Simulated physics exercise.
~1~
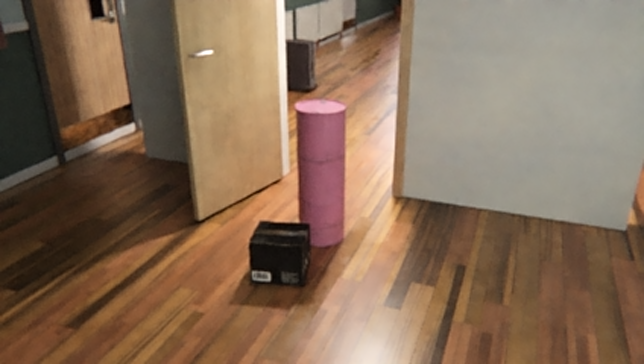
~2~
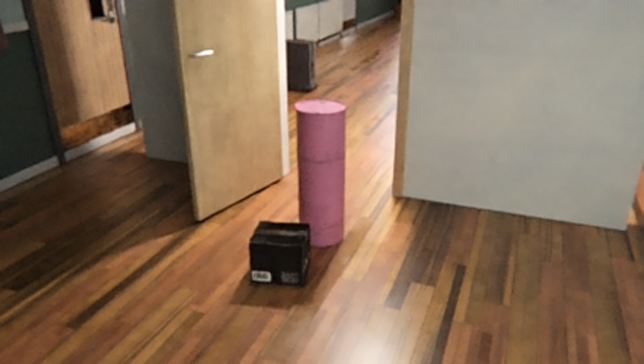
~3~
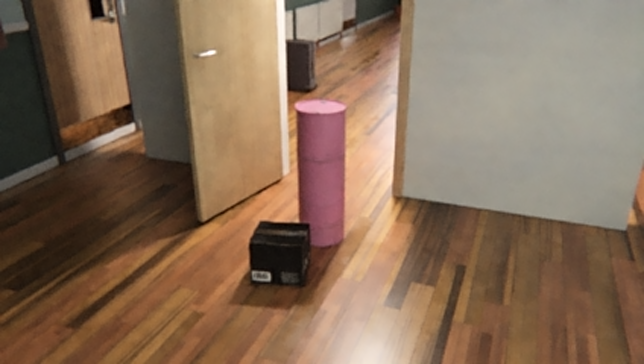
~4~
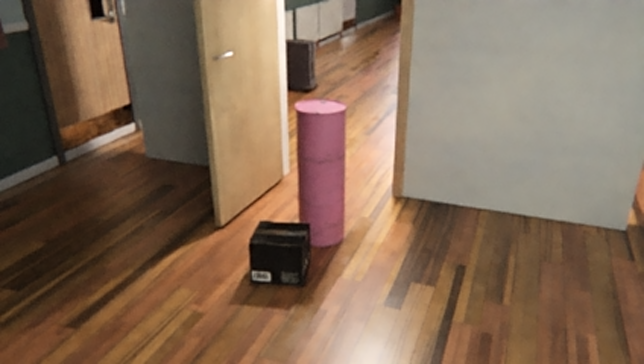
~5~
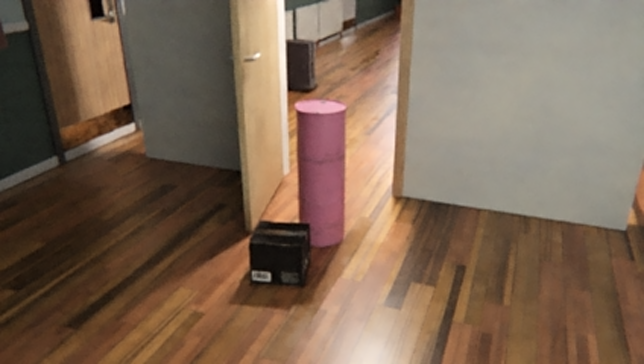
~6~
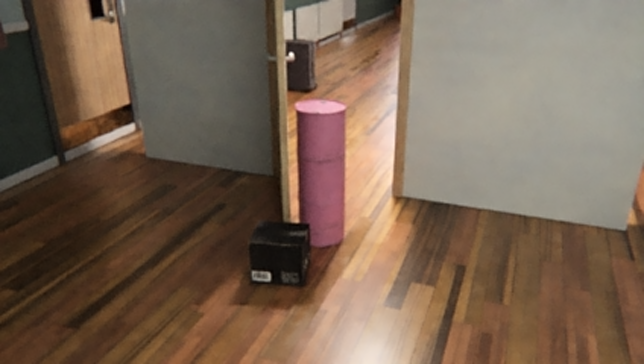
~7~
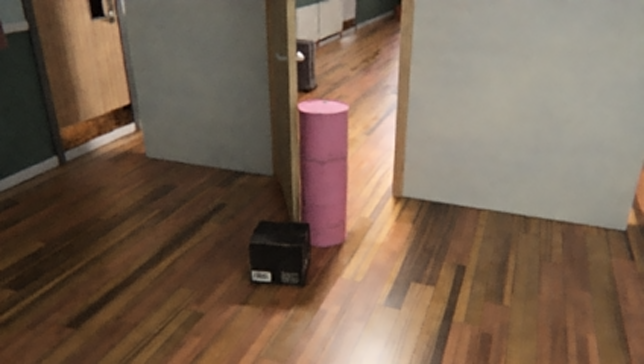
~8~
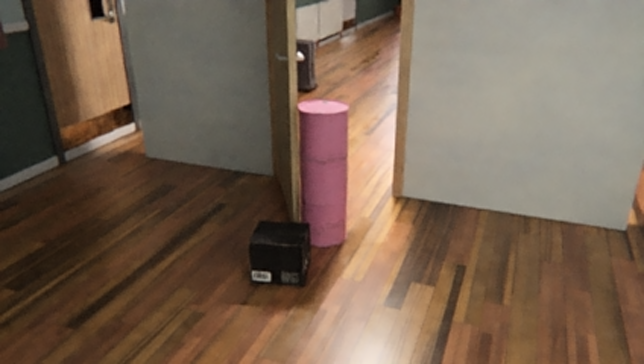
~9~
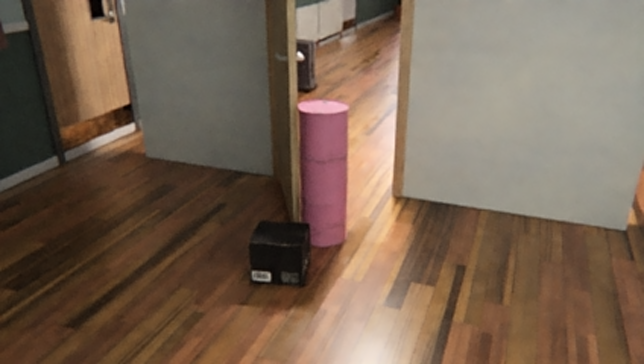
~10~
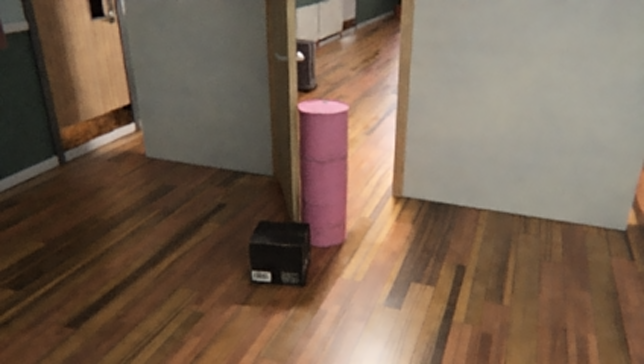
Wooden door swinging partway closed, then stopping against a pink cylinder standing behind a small black box on a wood floor.
